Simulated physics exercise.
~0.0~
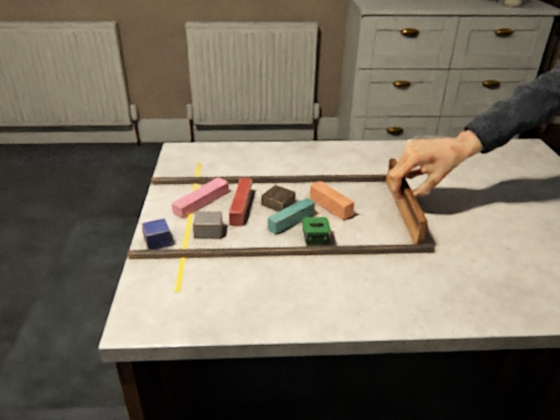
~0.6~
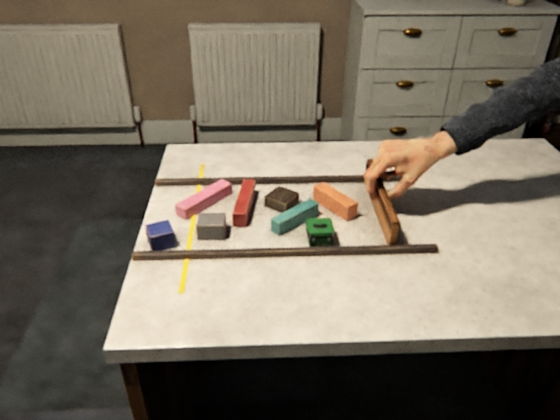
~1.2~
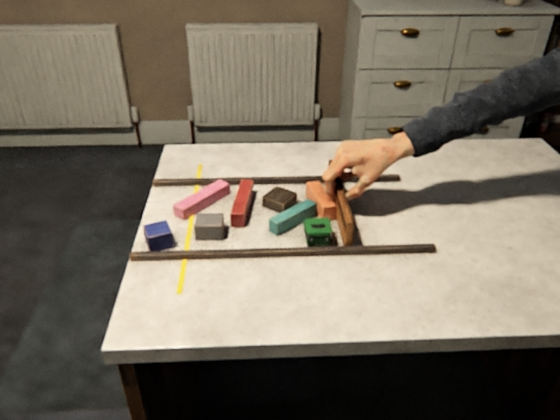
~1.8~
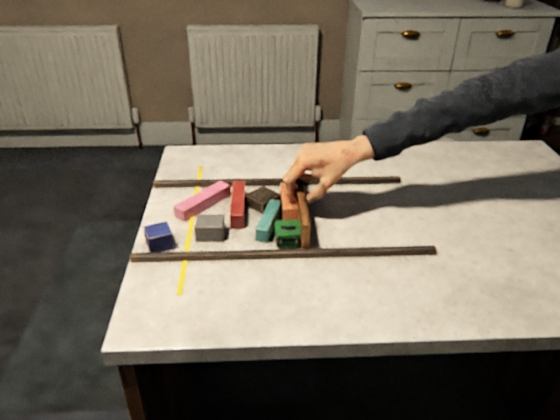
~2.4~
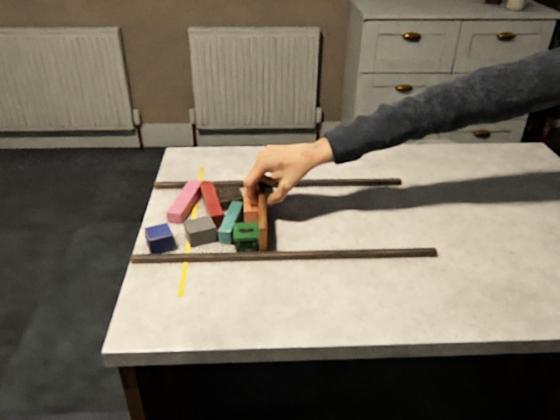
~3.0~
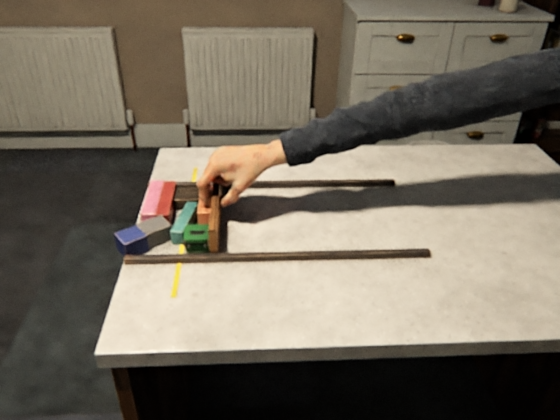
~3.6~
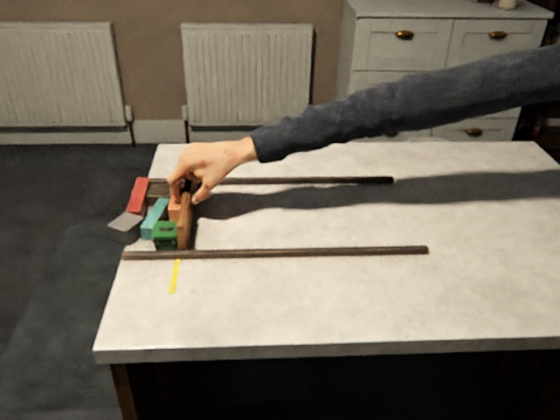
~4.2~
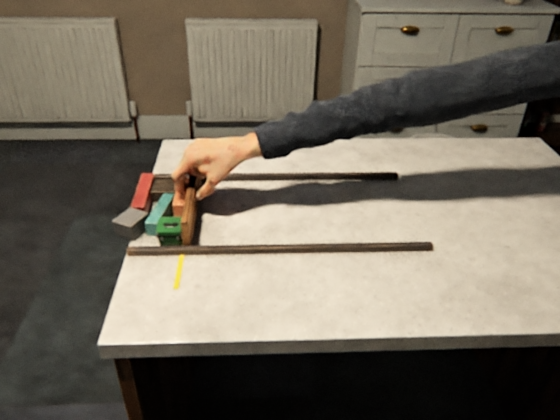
A hand in a dark sleeve grips an upright wooden board at the right end of two dark rails on a pale tabletop, seen from above and in front, with radiators and drawers behind. Between the rails lie orange, green, teal, brown, red, grey and pink pieces, with a blue block at the left near a yellow tape line. The hand slides the board left, gathering the orange and green pieces, then bunching the rest. The crowded pieces slide toward the left edge, and the blue block and pink bar drop off. The board stops near the tape, red and grey pieces still at the edge.
